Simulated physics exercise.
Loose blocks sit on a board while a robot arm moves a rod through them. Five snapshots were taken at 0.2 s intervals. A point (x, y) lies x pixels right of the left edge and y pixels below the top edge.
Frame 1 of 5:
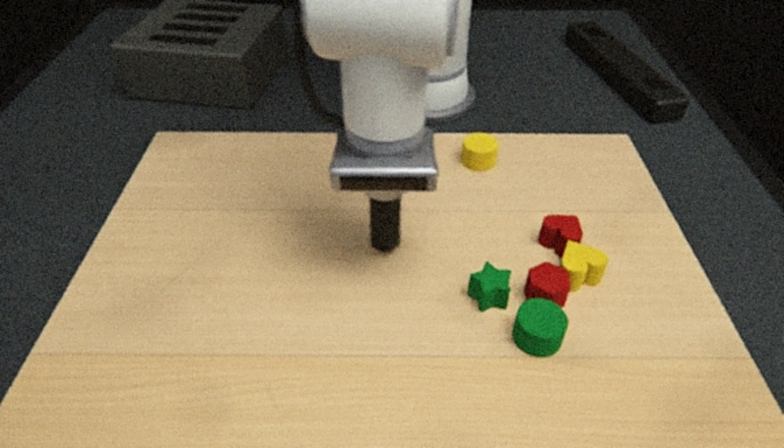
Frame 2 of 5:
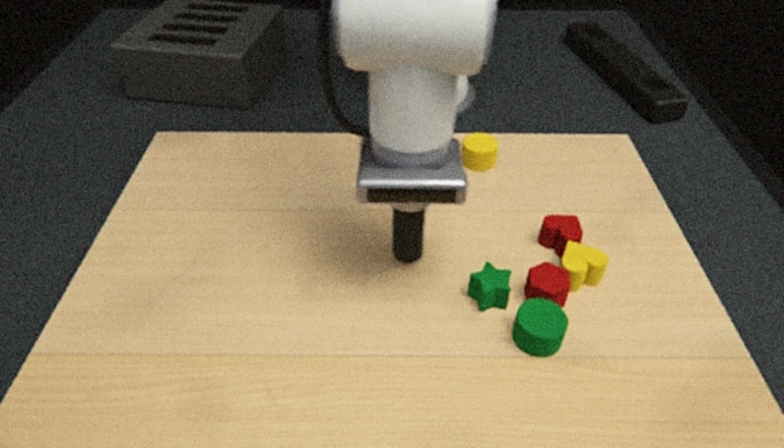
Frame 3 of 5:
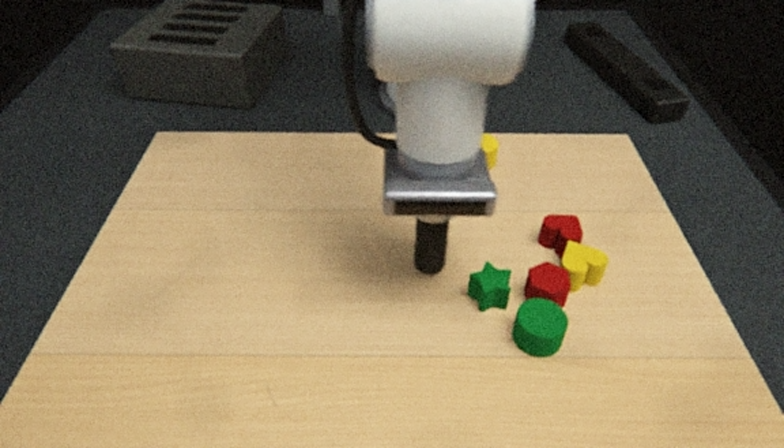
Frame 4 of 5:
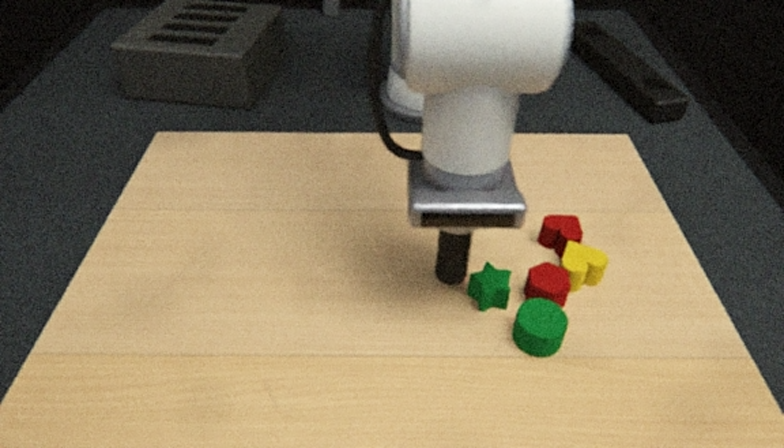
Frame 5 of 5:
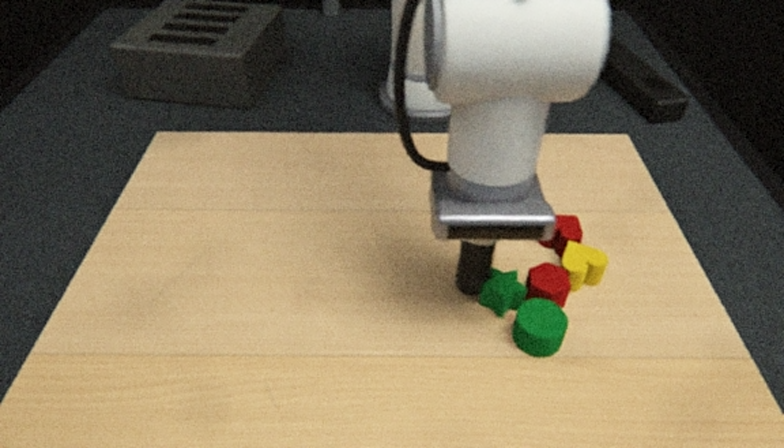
A white robot arm with a dark rod hangs over a pale wooden board on a dark surface, seen from a raised, fixed view. A yellow round block sits near the back, while a red heart, yellow heart, red hexagon, green star and green circle cluster on the right. The arm moves the rod steadily rightward and nearer, then nudges the star slightly right, the others staying still.
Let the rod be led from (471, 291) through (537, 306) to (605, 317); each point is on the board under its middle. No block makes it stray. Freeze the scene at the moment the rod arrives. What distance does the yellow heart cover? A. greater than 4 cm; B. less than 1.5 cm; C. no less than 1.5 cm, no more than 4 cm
Option B.
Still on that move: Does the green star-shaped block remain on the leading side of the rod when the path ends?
Answer: Yes.
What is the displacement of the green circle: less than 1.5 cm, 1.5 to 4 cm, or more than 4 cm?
Medium: 1.5 to 4 cm.
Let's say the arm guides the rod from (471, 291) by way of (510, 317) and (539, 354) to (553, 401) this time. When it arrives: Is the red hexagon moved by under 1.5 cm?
No, I don't think so.
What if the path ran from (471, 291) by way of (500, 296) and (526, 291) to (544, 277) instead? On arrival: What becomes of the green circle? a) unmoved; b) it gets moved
Answer: B.
On the path given first. One third of the way, rod (518, 294); green star-shaped block (553, 293); green circle (567, 331); red hexagon (587, 287); yellow heart (591, 254), turned 25° anticlockwise.
Two thirds of the way, rod (564, 303); green star-shaped block (601, 302); green circle (574, 336); red hexagon (636, 296); yellow heart (591, 254), turned 25° anticlockwise.
At the end, rod (608, 310); green star-shaped block (648, 309); green circle (574, 336); red hexagon (683, 304); yellow heart (591, 254), turned 25° anticlockwise.
